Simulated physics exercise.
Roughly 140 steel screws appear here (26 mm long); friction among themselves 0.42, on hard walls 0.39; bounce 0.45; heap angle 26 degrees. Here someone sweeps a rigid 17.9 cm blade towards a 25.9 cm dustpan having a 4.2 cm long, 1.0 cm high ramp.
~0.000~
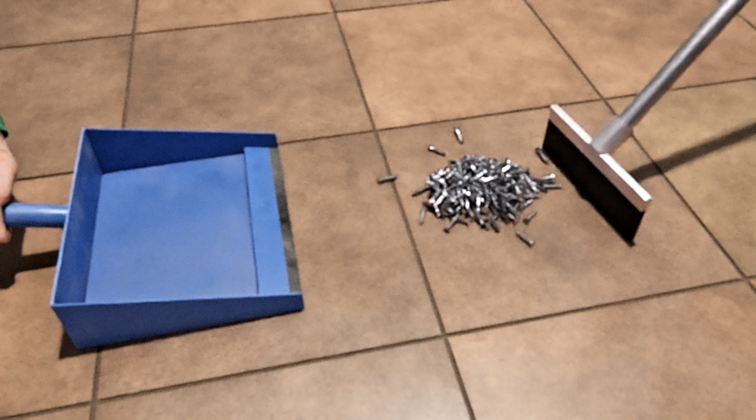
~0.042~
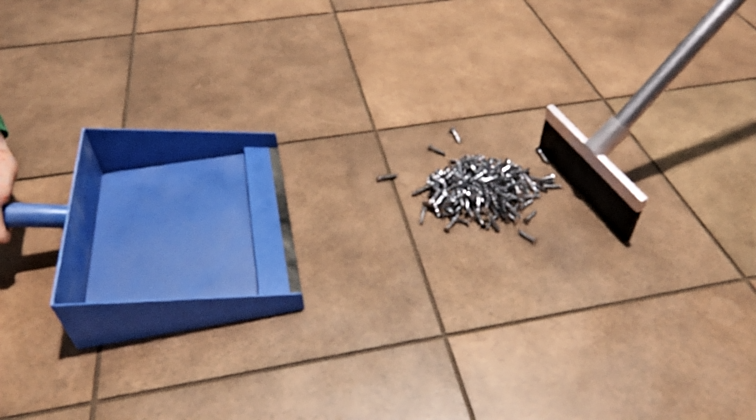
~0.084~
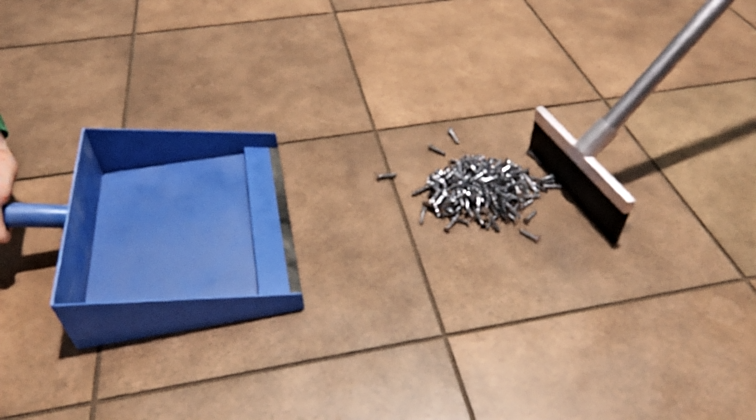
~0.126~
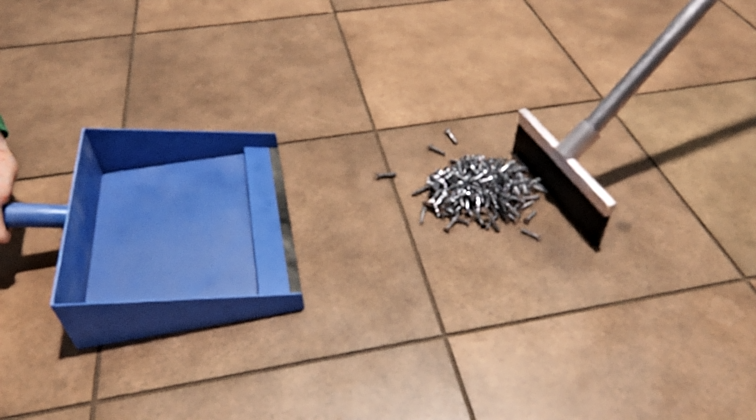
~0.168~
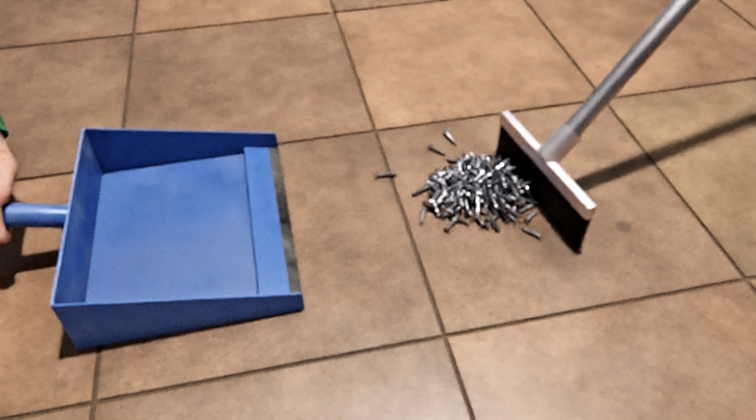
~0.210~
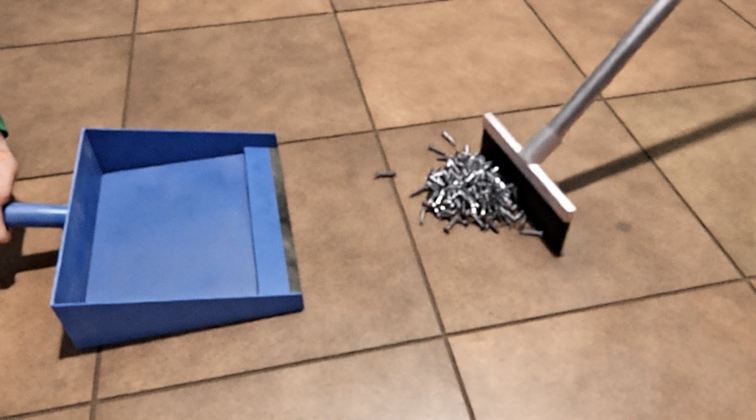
Black blade on a metal handle sliding left into a pile of small screws on brown tiles, beside a hand-held blue dustpan.
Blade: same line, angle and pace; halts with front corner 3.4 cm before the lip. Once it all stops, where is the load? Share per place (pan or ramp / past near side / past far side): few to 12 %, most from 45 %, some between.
Pan: Some. Near side: Few. Far side: Few.
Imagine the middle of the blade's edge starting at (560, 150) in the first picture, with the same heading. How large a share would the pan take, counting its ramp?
Roughly 10 percent would end up there.
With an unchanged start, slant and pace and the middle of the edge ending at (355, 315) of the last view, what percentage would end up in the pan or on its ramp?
Some 10 per cent.
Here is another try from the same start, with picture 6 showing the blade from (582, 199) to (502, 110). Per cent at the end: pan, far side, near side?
That ends as pan 0, far 5, and near 0.
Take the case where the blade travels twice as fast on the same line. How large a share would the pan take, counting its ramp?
It would be around 50 per cent.
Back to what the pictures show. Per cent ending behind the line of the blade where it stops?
My guess is close to 5 per cent.
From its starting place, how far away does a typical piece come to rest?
22 cm or thereabouts.
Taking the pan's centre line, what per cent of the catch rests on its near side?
About 50 %.
After 0.42 s, middle of the blade 16 cm from the lip; 0 % over the lip, far side 0 %, near side 0 %.
After 0.56 s, middle of the blade 8 cm from the lip; 0 % over the lip, far side 0 %, near side 0 %.
Then, at 0.82 s, middle of the blade 5 cm from the lip; 15 % over the lip, far side 0 %, near side 0 %.
At rest (1.6 s), pan 15 %, near side 0 %, far side 0 %, in front of the lip or behind the blade 80 %.
